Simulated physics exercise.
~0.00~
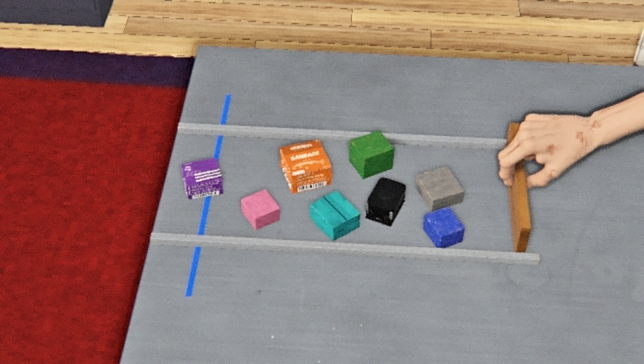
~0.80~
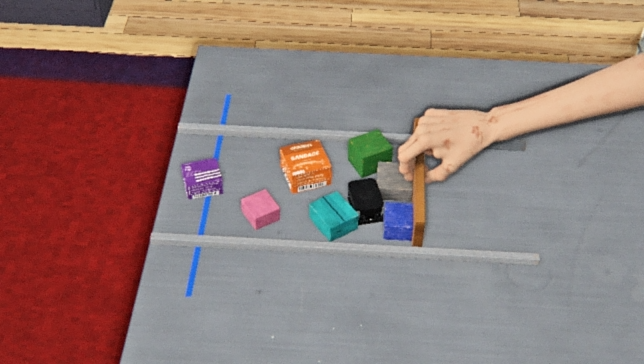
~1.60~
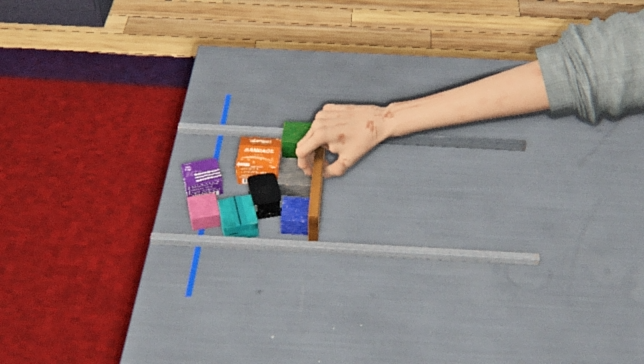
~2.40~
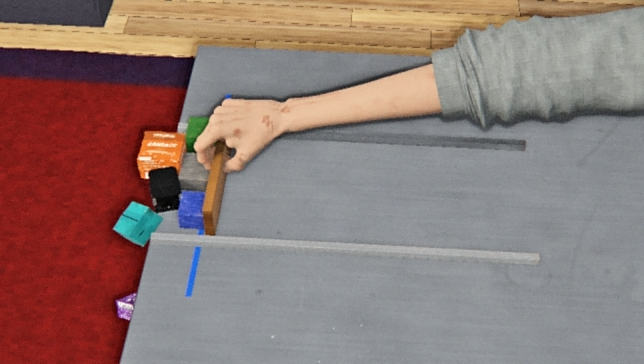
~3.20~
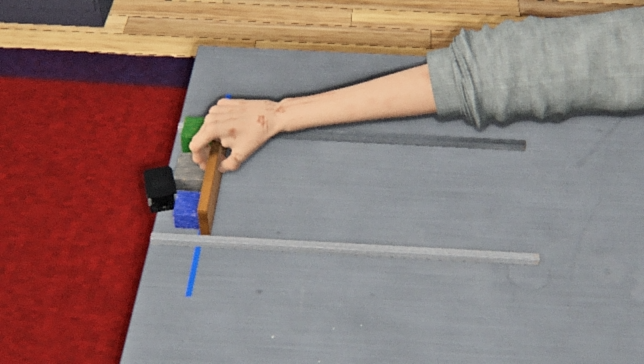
A hand slid an upright wooden board left across a grey table, sweeping small colourful boxes and blocks past a blue tape line until the purple, pink, orange and turquoise ones went over the edge, leaving green, grey, blue and black ones by the board.
